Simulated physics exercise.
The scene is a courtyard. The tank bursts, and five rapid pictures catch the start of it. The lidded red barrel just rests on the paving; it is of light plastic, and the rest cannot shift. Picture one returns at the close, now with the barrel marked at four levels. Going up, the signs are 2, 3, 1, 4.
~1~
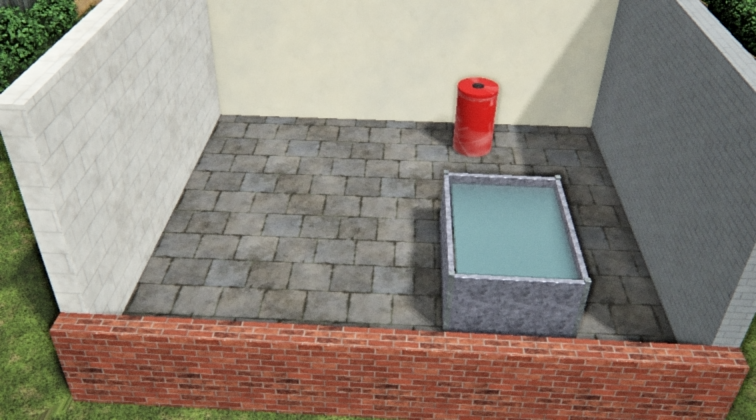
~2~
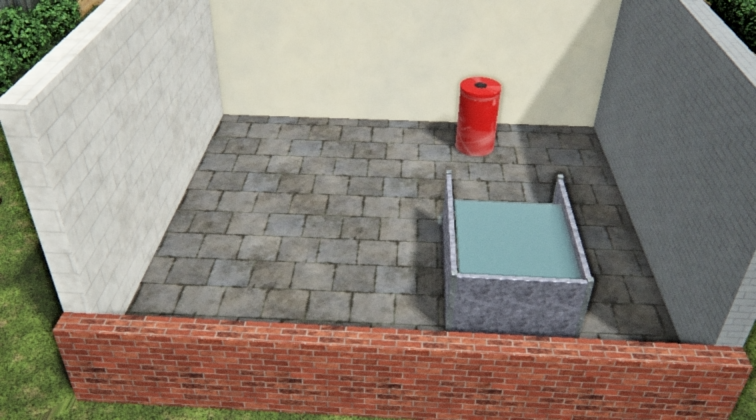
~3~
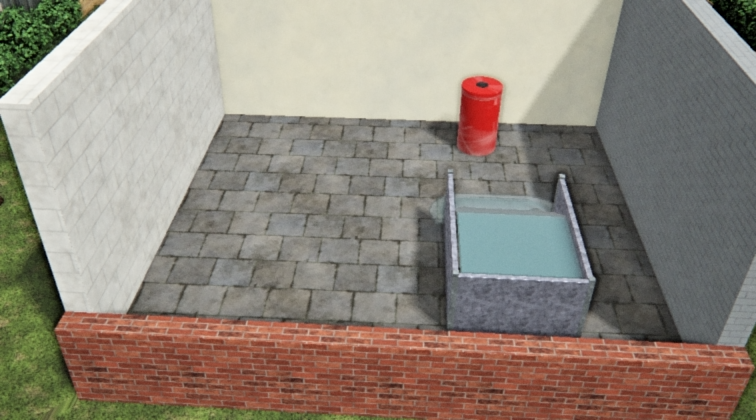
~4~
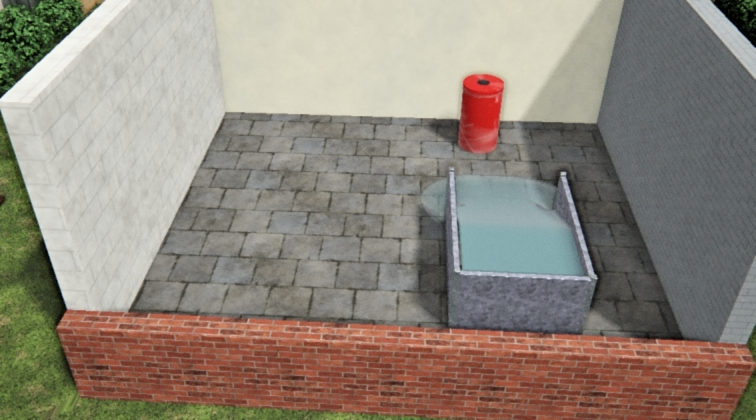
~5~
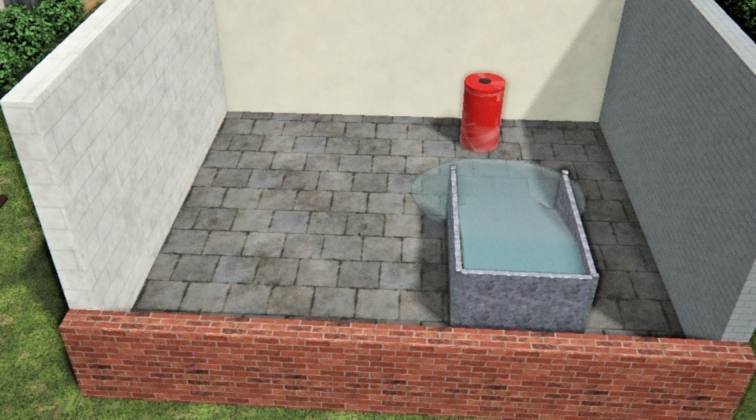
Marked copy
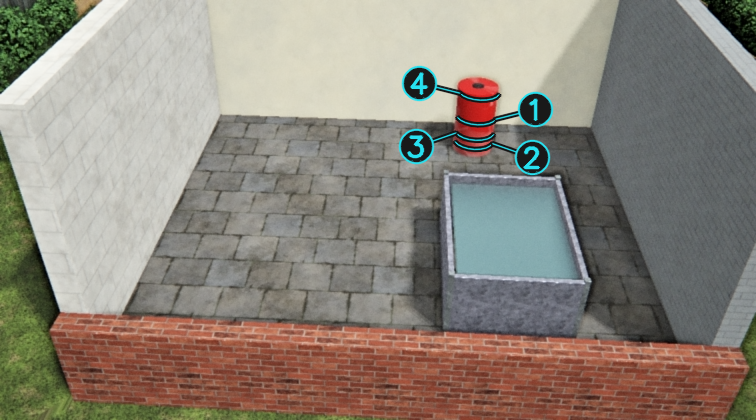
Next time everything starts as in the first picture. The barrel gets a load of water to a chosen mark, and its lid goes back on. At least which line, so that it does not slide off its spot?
1 will do.
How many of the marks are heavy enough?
Two of them.
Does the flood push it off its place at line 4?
No, not at all.
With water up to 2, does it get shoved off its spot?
Yes, that goes wrong.
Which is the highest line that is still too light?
3 it is.
In cyan, 1 at (477, 124); 2 at (474, 149); 3 at (475, 140); 4 at (480, 100); from the bottom up 2, 3, 1, 4.
With 1, it does not move.
With 2, it is pushed about 4 times its own width away.
With 3, it is pushed about half its own width away.
With 4, it does not move.
